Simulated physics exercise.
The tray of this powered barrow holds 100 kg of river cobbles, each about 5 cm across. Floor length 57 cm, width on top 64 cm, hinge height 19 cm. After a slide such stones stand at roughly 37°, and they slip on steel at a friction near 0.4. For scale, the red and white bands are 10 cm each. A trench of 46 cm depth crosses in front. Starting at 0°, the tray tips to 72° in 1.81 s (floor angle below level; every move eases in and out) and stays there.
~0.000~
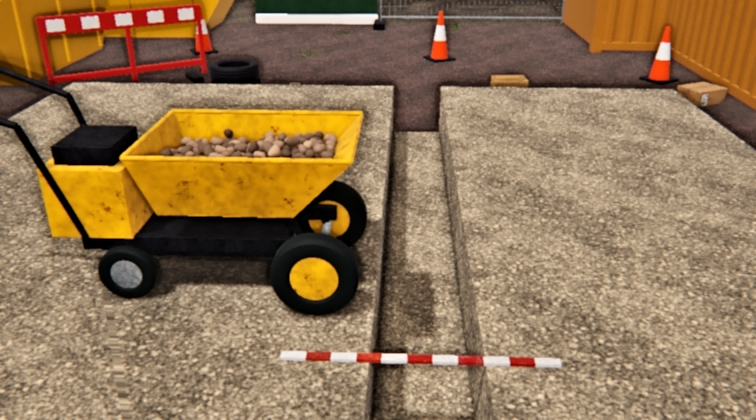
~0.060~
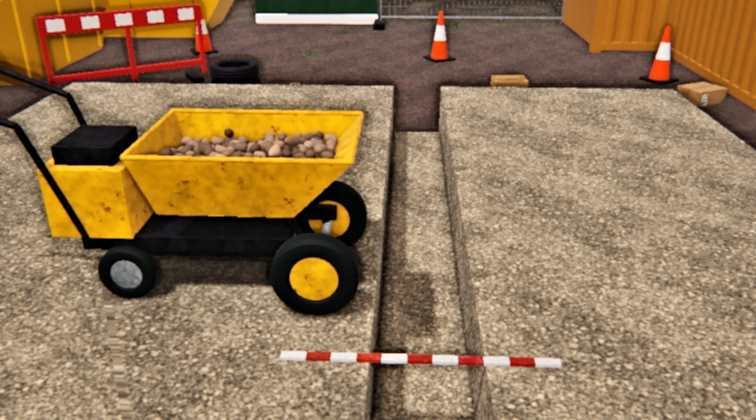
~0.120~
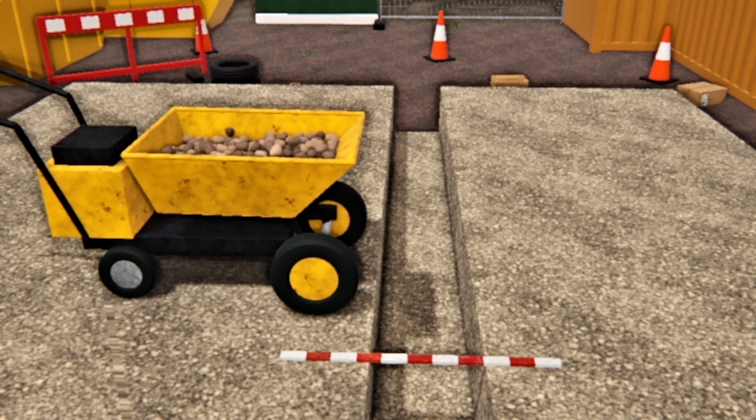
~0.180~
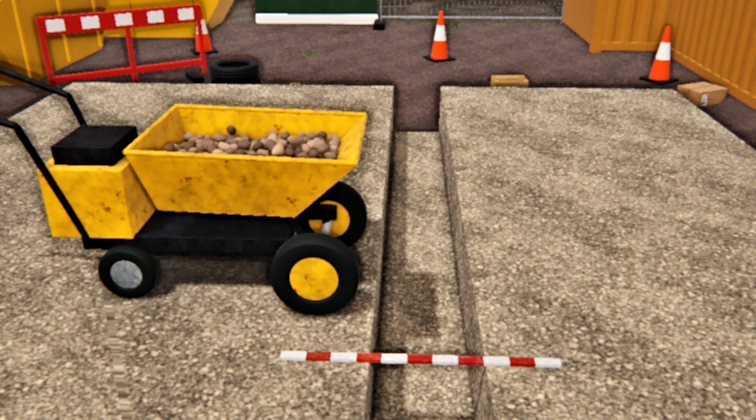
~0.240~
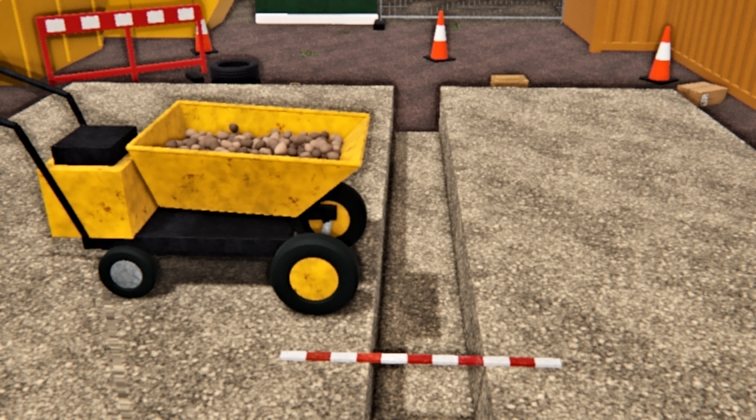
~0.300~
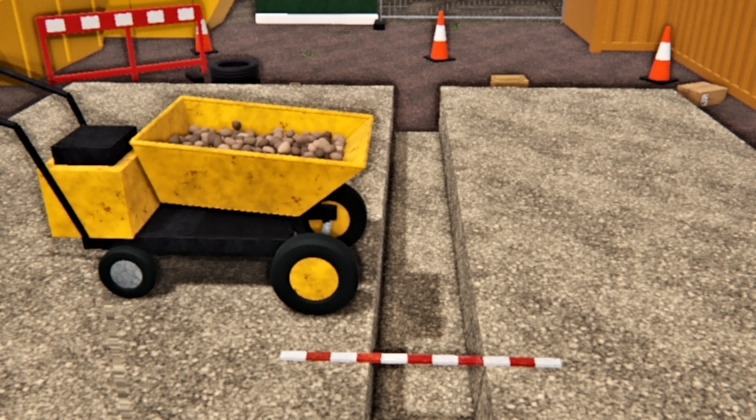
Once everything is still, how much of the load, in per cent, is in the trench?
Some 40 per cent of it.
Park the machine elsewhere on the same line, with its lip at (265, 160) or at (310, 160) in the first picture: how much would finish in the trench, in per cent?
First some 100, then 90 per cent.
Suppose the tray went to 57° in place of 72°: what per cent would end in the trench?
In that case some 55 per cent.
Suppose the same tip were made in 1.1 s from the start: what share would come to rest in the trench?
In that case some 30 per cent.
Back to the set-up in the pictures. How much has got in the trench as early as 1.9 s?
Some 20 per cent.
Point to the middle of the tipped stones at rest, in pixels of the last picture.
Near (495, 279).
After 1.4 s the floor is at 61°; 99 % in the tray, 1 % in the trench; the foremost stones are at (448, 218).
After 1.9 s the floor is at 72°; 29 % in the tray, 20 % in the trench, 50 % past the trench; the foremost stones are at (601, 293).
After 2.3 s the floor is at 72°; 6 % in the tray, 32 % in the trench, 62 % past the trench; the foremost stones are at (675, 288).
After 4.2 s the floor is at 72°; 0 % in the tray, 40 % in the trench, 60 % past the trench; the foremost stones are at (712, 283).
